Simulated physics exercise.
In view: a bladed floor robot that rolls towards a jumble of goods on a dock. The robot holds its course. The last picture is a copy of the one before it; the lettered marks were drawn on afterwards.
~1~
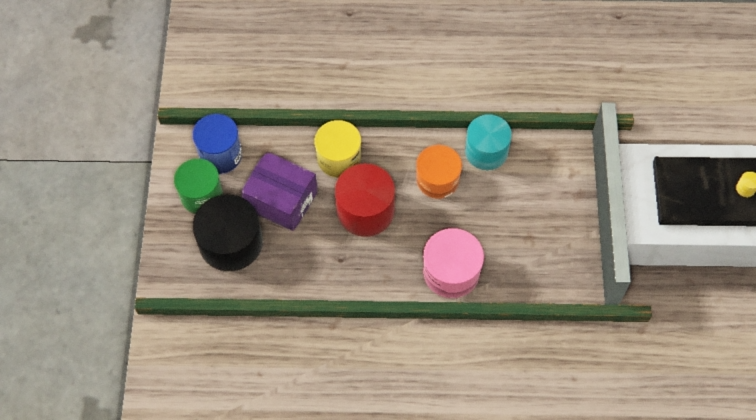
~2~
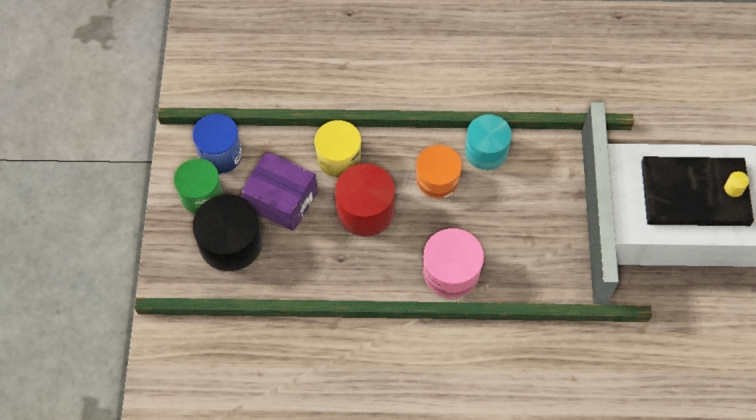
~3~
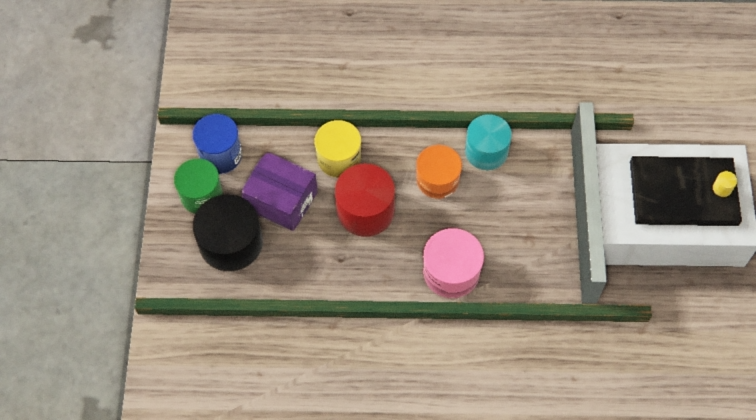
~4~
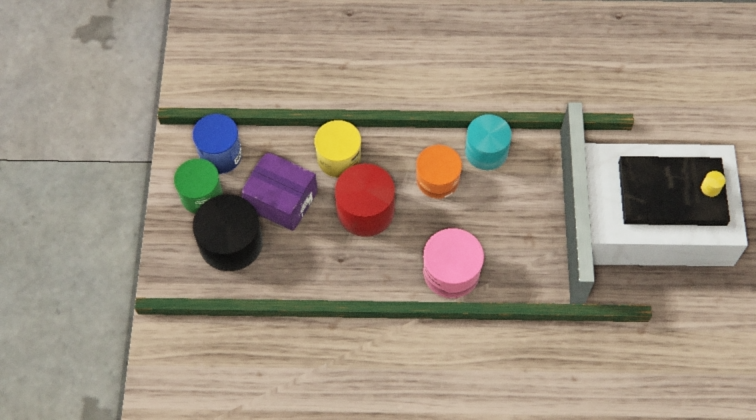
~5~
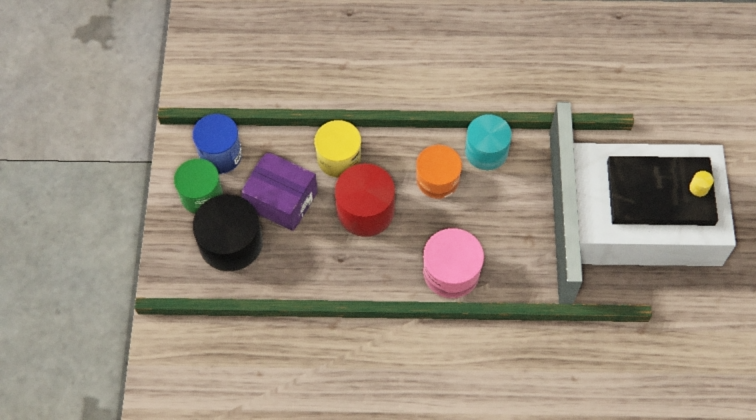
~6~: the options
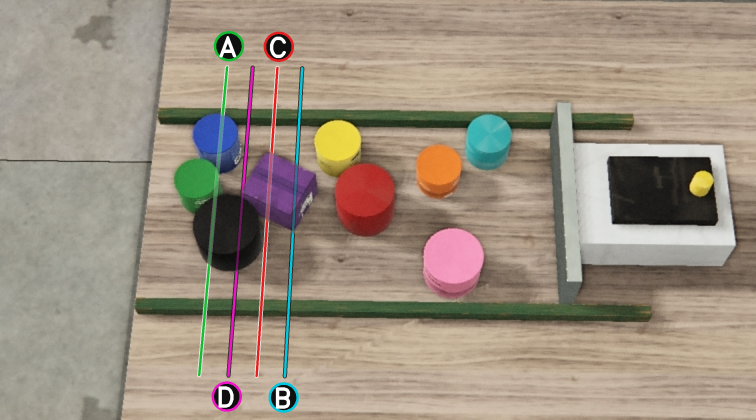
A bladed robot rolls slowly left between green rails towards a jumble of motionless goods.
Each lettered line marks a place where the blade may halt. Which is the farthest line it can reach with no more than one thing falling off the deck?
At C, and not beyond.
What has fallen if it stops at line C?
The green pail goes over.
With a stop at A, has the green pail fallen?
Yes.
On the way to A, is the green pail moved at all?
Yes.
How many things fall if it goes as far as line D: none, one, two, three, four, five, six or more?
In all, two.
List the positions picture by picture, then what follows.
Purple parcel (280, 191); yellow pail (338, 150); pink pail (452, 264), in the first frame.
Robot (689, 190); green pail (199, 187), in the second frame.
Robot (678, 190); black canister (229, 233), in the third frame.
Robot (665, 190); orange pail (438, 173), in the fourth frame.
Robot (654, 189); purple parcel (280, 191); yellow pail (338, 150); pink pail (452, 264), in the fifth frame.
On the marked copy, A at (214, 211); B at (294, 212); C at (268, 212); D at (241, 211).
Taking C. A third of the way, robot (544, 188); turquoise canister (429, 138); pink pail (422, 264).
Two thirds of the way, robot (436, 187); purple parcel (258, 188); yellow pail (286, 153).
When it is over, robot (353, 185); green pail over the edge; blue pail (160, 133); one fallen.
As for the rest, A drops five; B is within the limit but short; D drops two.
